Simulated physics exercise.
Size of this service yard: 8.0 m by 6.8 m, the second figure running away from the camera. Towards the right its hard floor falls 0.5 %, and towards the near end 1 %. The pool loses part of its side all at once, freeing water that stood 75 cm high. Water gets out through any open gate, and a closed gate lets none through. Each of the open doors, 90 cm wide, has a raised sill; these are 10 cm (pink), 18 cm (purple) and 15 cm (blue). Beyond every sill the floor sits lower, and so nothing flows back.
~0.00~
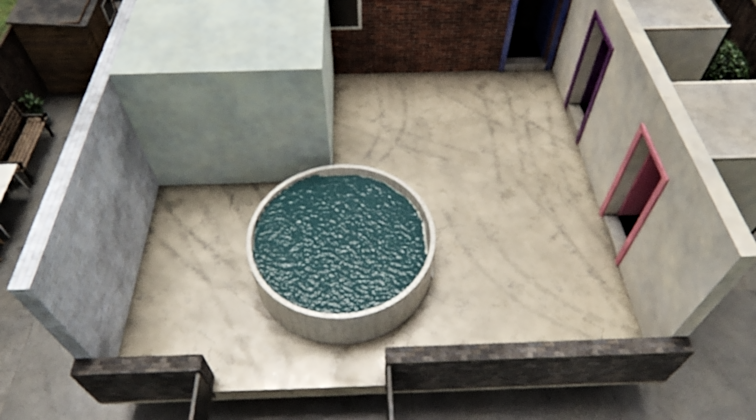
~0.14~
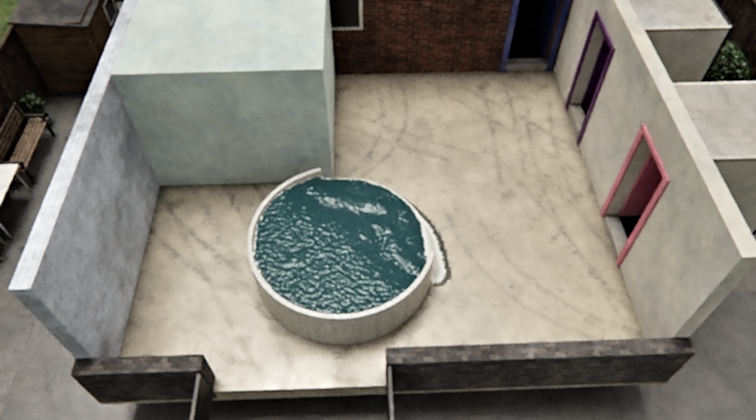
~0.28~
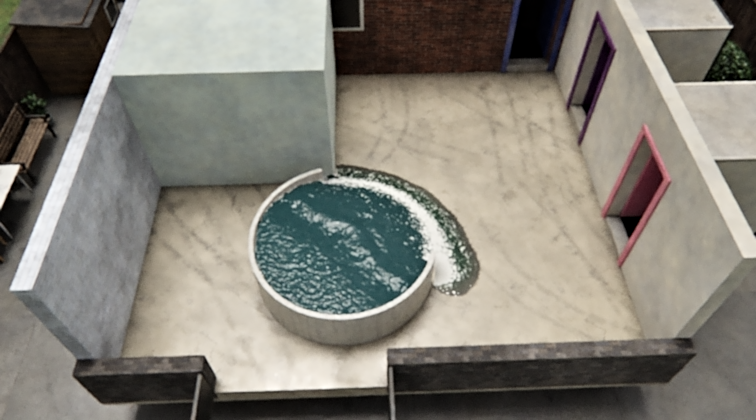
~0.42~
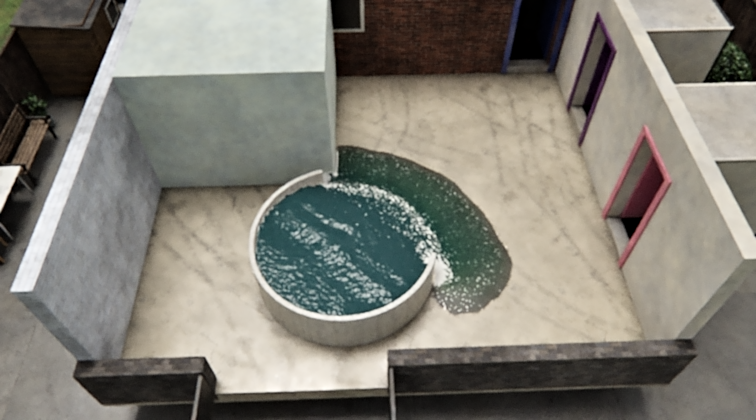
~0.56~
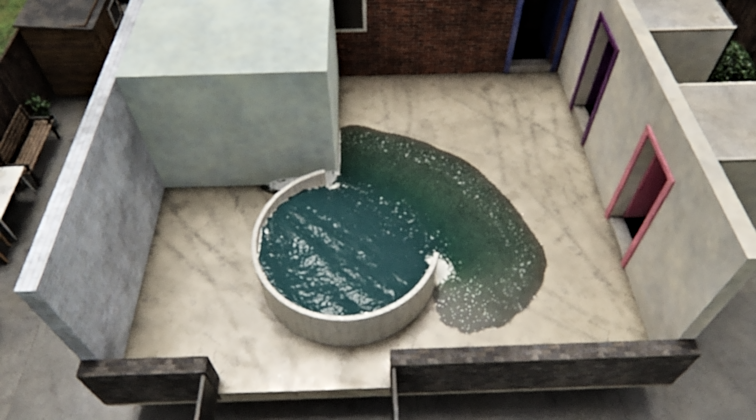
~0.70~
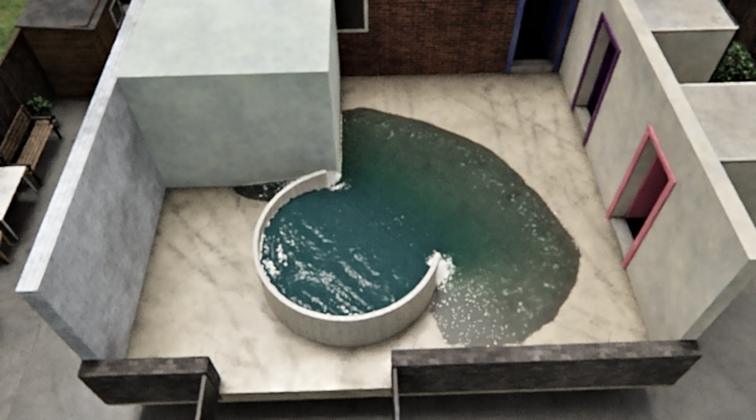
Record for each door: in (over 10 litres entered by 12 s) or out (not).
The pink door breaches the cutoff; the purple door breaches the cutoff; the blue door breaches the cutoff.
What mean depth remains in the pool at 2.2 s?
I'd put the average depth near 27 cm.
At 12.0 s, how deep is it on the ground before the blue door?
The depth there is near 6.0 cm.
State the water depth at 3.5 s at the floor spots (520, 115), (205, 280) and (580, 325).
I'd read it as roughly 29, 1 and 5 cm, in that order.
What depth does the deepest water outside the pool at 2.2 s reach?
Around 41 centimetres.
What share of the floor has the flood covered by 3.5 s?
Close to 75 in a hundred.
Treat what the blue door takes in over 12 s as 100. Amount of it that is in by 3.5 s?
I'd say close to 60 percent.
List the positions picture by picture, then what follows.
In the first picture, still water, 75 cm deep, in the pool at (341, 237).
In the second picture, water pours out at (400, 207) and has run 1.5 m, to (435, 283); deepest outside 36 cm, 75 cm at the pool's back.
In the third picture, the front is at (312, 184), 1.8 m from the gap at (401, 208); 2.3 m2 of floor is under water; 75 cm left at the back of the pool.
In the fourth picture, water pours out at (402, 211) and has run 2.2 m, to (290, 186); deepest outside 38 cm, 75 cm at the pool's back.
In the fifth picture, the front is at (266, 186), 2.6 m from the gap at (404, 211); 8.2 m2 of floor is under water; 72 cm left at the back of the pool.
In the sixth picture, water pours out at (405, 212) and has run 3.2 m, to (238, 187); deepest outside 35 cm, 66 cm at the pool's back.
After 1.4 s water covers 70 % of the floor and is deepest (28 cm) near (412, 216); pink door 4 cm at the sill, 19 L in, purple door 5 cm at the sill, 0 L in, blue door not reached.
After 2.2 s water covers 70 % of the floor and is deepest (41 cm) near (549, 74); pink door 24 cm at the sill, 84 L in, purple door 26 cm at the sill, 1 L in, blue door 23 cm at the sill, 0 L in.
After 3.5 s water covers 75 % of the floor and is deepest (38 cm) near (529, 91); pink door 18 cm at the sill, 160 L in, purple door 28 cm at the sill, 37 L in, blue door 39 cm at the sill, 180 L in.
After 7.0 s water covers 80 % of the floor and is deepest (26 cm) near (654, 363); pink door 12 cm at the sill, 205 L in, purple door 12 cm at the sill, 87 L in, blue door 10 cm at the sill, 305 L in.
After 12.0 s water covers 90 % of the floor and is deepest (16 cm) near (474, 369); pink door 14 cm at the sill, 241 L in, purple door 9 cm at the sill, 87 L in, blue door 6 cm at the sill, 306 L in.
